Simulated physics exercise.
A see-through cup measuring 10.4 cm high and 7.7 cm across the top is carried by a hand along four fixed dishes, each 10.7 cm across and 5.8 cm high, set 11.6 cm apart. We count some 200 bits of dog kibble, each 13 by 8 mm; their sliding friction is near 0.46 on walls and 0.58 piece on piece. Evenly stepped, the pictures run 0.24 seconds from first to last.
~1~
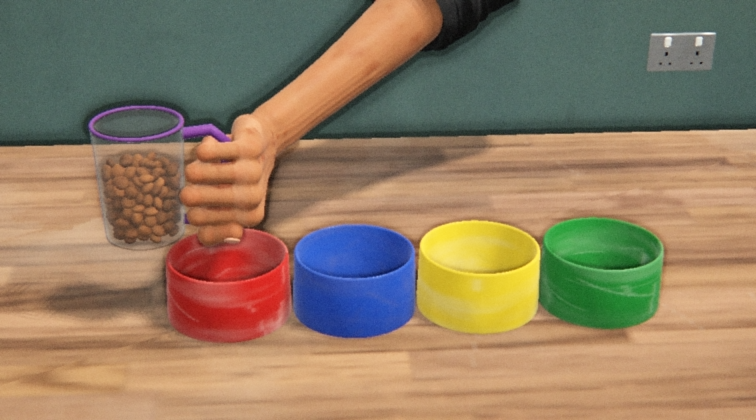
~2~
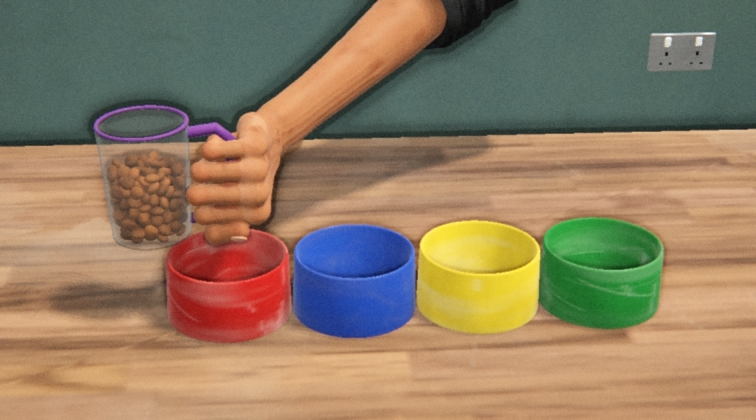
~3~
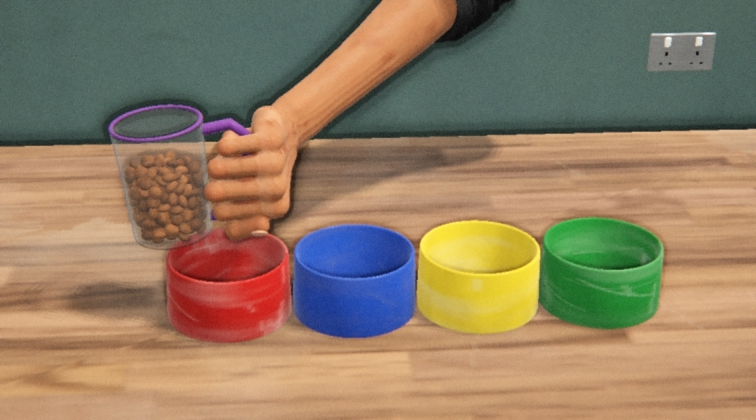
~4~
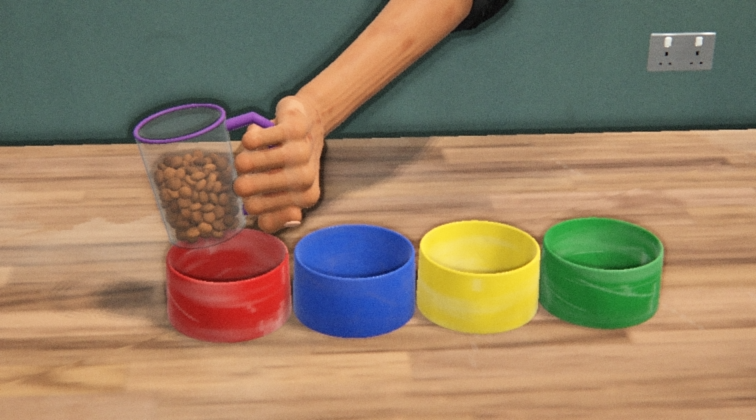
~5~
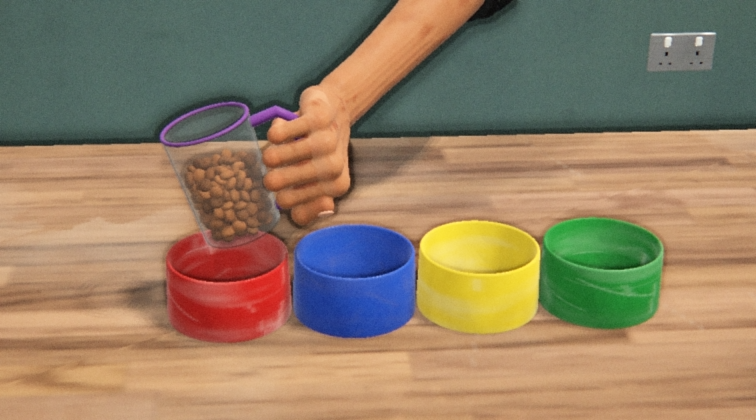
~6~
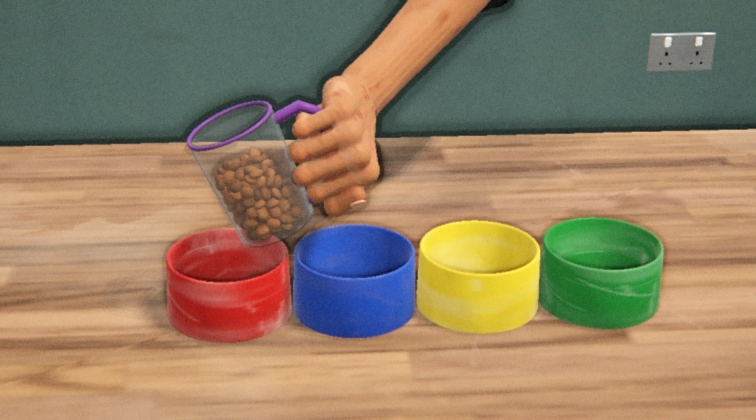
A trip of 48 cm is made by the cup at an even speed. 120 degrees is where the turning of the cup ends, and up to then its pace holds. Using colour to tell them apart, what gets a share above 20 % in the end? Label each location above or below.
Labels - red: Below, blue: Below, green: Above, yellow: Below, counter: Below.
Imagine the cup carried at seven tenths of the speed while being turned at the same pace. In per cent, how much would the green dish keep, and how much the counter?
Green: 80; counter: 0.
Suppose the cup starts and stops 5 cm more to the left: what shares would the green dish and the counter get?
Then: Green 90; counter 10.
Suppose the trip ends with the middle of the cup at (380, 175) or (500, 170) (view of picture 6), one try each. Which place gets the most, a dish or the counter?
Most lands at blue on the first run and at yellow on the second.
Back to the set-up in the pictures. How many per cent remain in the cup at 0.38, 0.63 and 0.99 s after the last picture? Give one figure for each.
At the three moments: 100, 100 and 60 percent.
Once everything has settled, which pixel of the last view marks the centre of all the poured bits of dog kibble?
(597, 278) or so.
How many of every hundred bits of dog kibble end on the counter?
The figure is about 0 percent.
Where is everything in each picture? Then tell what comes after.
Cup at (141, 179), tilt 0 degrees, lip at (91, 124), moved 0.0 cm; middle of the pieces at (145, 197); red dish at (227, 255); blue dish at (354, 251); yellow dish at (480, 248); green dish at (603, 244), in the first picture.
Cup at (147, 179), tilt 1 degrees, lip at (96, 125), moved 0.5 cm; middle of the pieces at (152, 197), in the second picture.
Cup at (165, 178), tilt 5 degrees, lip at (111, 128), moved 2.1 cm; middle of the pieces at (170, 196), in the third picture.
Cup at (194, 178), tilt 10 degrees, lip at (136, 132), moved 4.6 cm; middle of the pieces at (201, 195), in the fourth picture.
Cup at (224, 177), tilt 16 degrees, lip at (162, 137), moved 7.2 cm; middle of the pieces at (233, 193), in the fifth picture.
Cup at (254, 176), tilt 22 degrees, lip at (188, 142), moved 9.8 cm; middle of the pieces at (264, 192); red dish at (227, 255); blue dish at (354, 251); yellow dish at (480, 248); green dish at (603, 244), in the sixth picture.
Then, 0.38 s after the last picture, tilt 70 degrees; cup holds 100 %.
Then, 0.63 s after the last picture, tilt 101 degrees; cup holds 100 %.
Then, 0.99 s after the last picture, tilt 120 degrees; cup holds 60 %, green 40 %.
In the end, red 0 %, blue 0 %, green 100 %, yellow 0 %, counter 0 %.
